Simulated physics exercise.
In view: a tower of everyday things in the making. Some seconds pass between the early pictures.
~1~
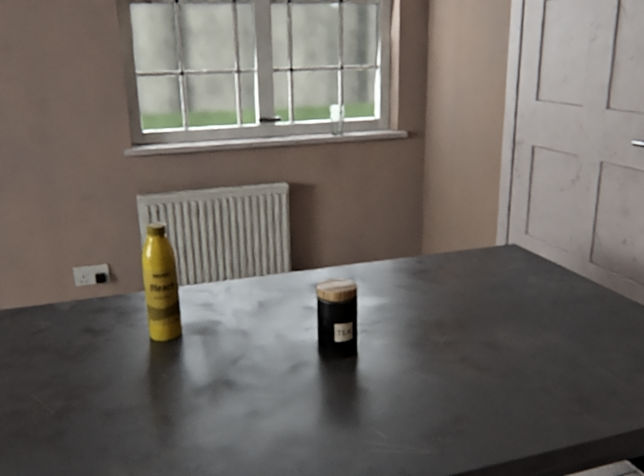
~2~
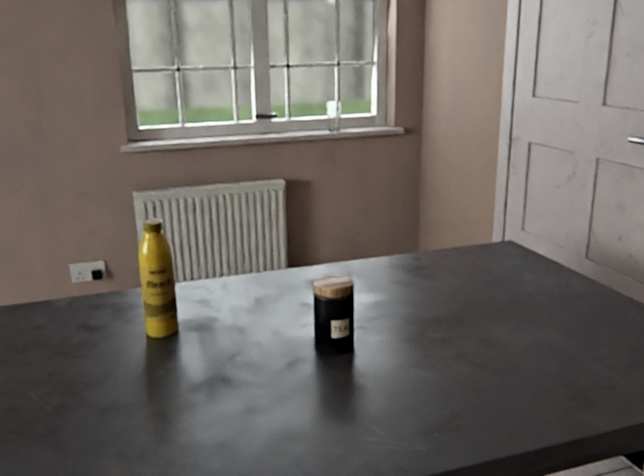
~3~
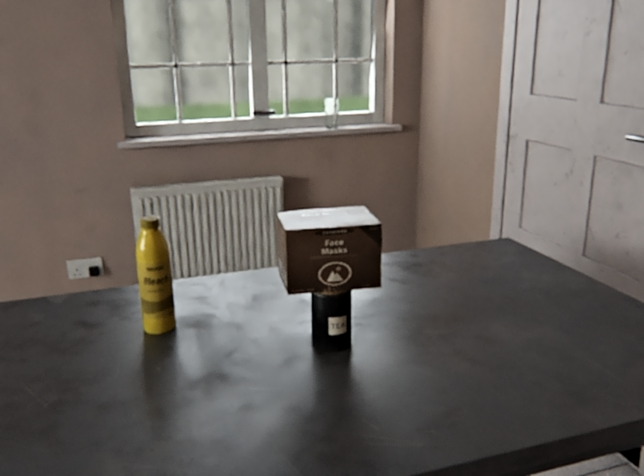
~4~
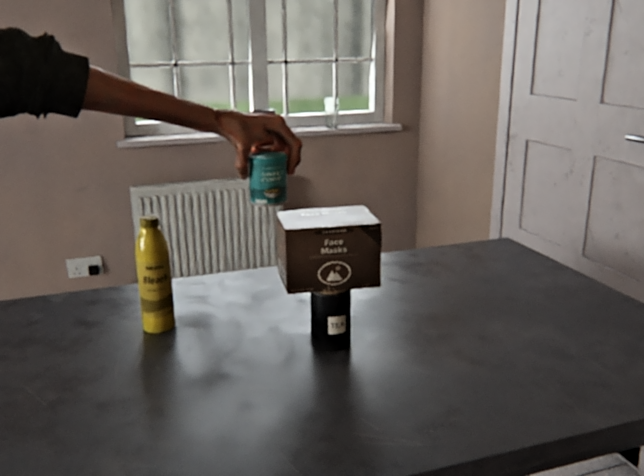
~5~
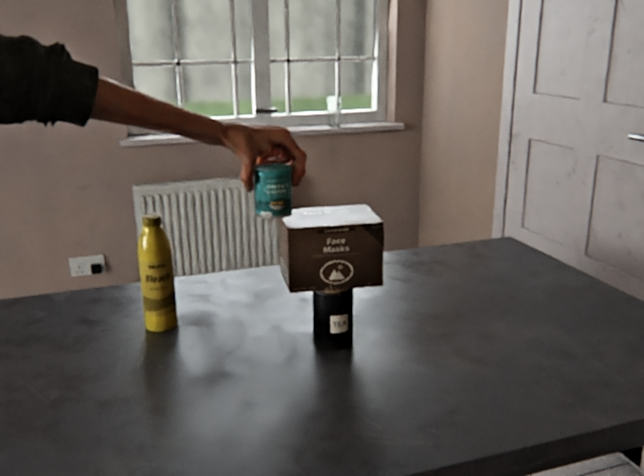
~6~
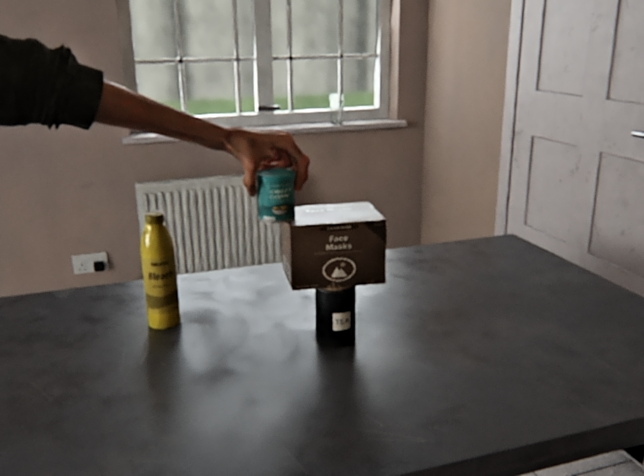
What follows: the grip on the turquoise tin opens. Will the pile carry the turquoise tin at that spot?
As it turns out, it comes apart.
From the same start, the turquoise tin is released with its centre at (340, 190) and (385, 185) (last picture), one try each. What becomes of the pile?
First, it holds; second, it comes apart.
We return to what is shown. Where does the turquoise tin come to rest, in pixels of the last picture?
Around (260, 335).
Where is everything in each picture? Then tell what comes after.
In the first frame, the last thing is not in view yet; yellow bottle (161, 281).
In the second frame, the last thing is not in view yet; black jar (334, 315).
In the third frame, the last thing is not in view yet; brown box (328, 249).
The fourth frame shows still above its spot; turquoise tin (268, 179); yellow bottle (154, 274).
The fifth frame shows still above its spot; turquoise tin (273, 191); black jar (333, 310).
The sixth frame shows set down, still held; turquoise tin (276, 196); brown box (332, 244).
Then, 0.30 s past the last view, turquoise tin now fallen.
Then, 0.40 s past the last view, things are still on the move.
Then, 0.50 s past the last view, as before.
Then, 1.10 s past the last view, nothing new.
Finally, fallen, turquoise tin; the other 3 still in place. Final places as the last picture's camera would see them, turquoise tin near (260, 335). The pile gives way.
